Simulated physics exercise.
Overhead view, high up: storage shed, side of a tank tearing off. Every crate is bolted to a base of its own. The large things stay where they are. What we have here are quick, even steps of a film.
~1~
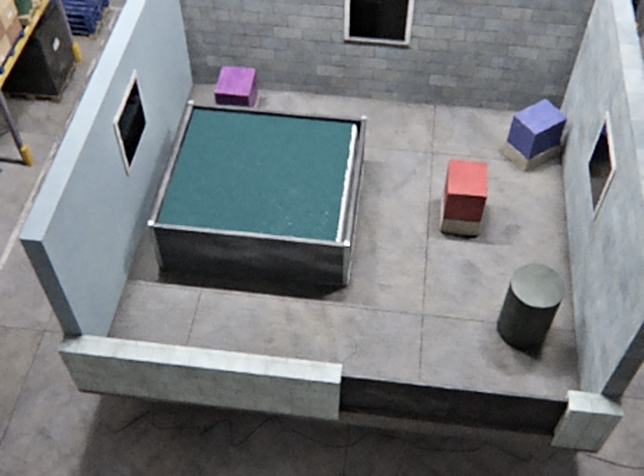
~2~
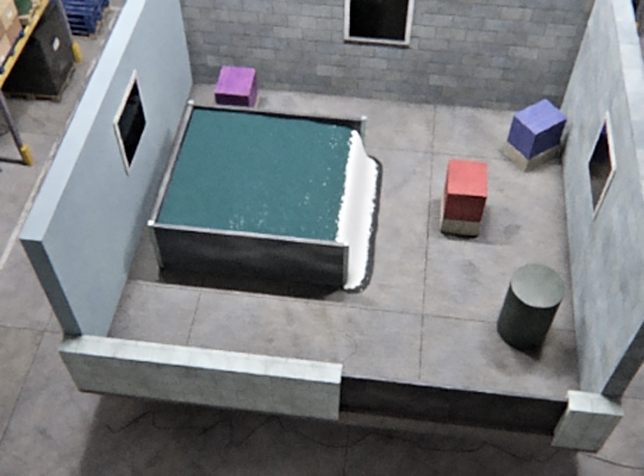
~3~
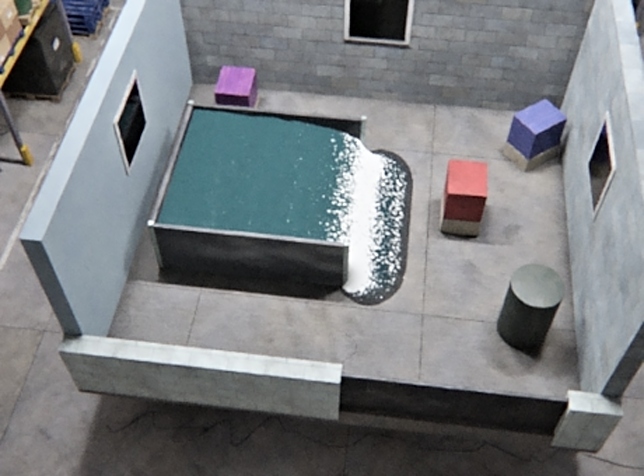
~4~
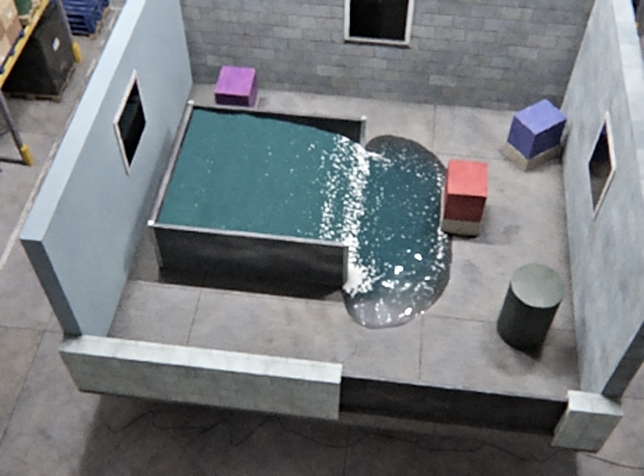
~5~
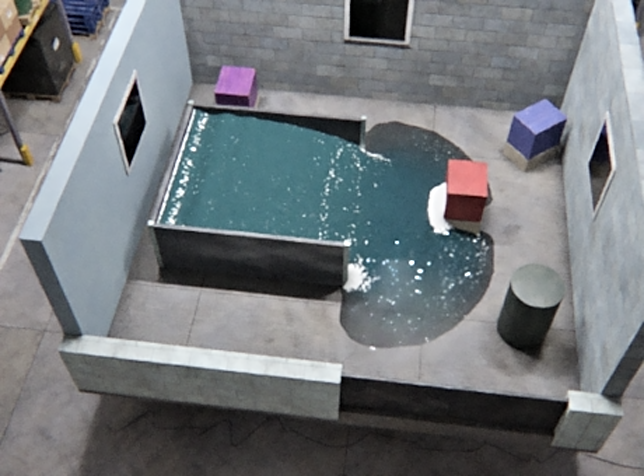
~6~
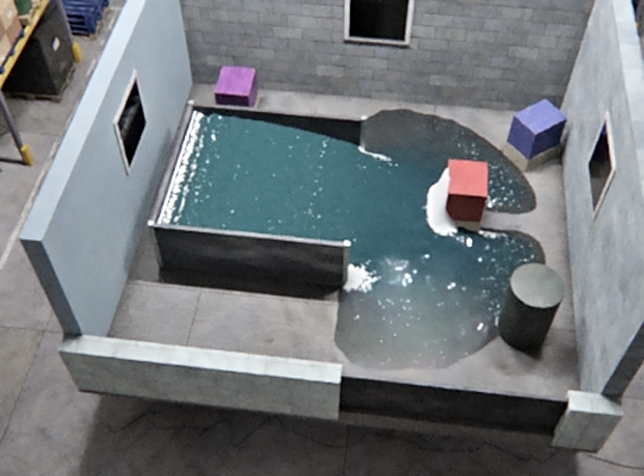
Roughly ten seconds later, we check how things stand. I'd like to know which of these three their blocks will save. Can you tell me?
One by one: The blue crate has water on it afterwards; the red crate has water on it afterwards; the purple crate has water on it afterwards.
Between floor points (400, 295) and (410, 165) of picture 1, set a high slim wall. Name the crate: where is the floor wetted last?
I'd say the red crate comes last.
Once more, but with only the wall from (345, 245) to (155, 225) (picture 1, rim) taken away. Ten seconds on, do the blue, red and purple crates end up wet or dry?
Here goes: Blue crate - hit; red crate - left alone; purple crate - hit.
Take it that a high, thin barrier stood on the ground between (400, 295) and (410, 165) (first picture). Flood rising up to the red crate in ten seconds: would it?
Result for the red crate: It is not reached.
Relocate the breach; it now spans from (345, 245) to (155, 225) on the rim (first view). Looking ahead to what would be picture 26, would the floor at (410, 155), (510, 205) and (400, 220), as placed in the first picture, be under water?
Place one: Spared by the leak. Place two: Reached by the flood. Place three: Spared by the leak.
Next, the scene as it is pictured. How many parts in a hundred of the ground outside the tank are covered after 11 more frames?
Close to 60 percent, by my reckoning.
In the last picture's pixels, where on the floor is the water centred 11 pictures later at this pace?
Roughly at (405, 229).
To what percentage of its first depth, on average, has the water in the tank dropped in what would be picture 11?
Roughly 54 per cent.
A moment on, water covers 55 % of the floor; the blue crate water round its plinth, the red crate water round its plinth, the purple crate not reached.
Next, water covers 60 % of the floor; the blue crate water round its plinth, the red crate water round its plinth, the purple crate not reached.
Then, water covers 80 % of the floor; the blue crate water round its plinth, the red crate water round its plinth, the purple crate not reached.
Later, water covers 100 % of the floor; the blue crate water round its plinth, the red crate water round its plinth, the purple crate water round its plinth.
In the end, water covers 100 % of the floor; the blue crate was topped, the red crate was topped, the purple crate was topped.
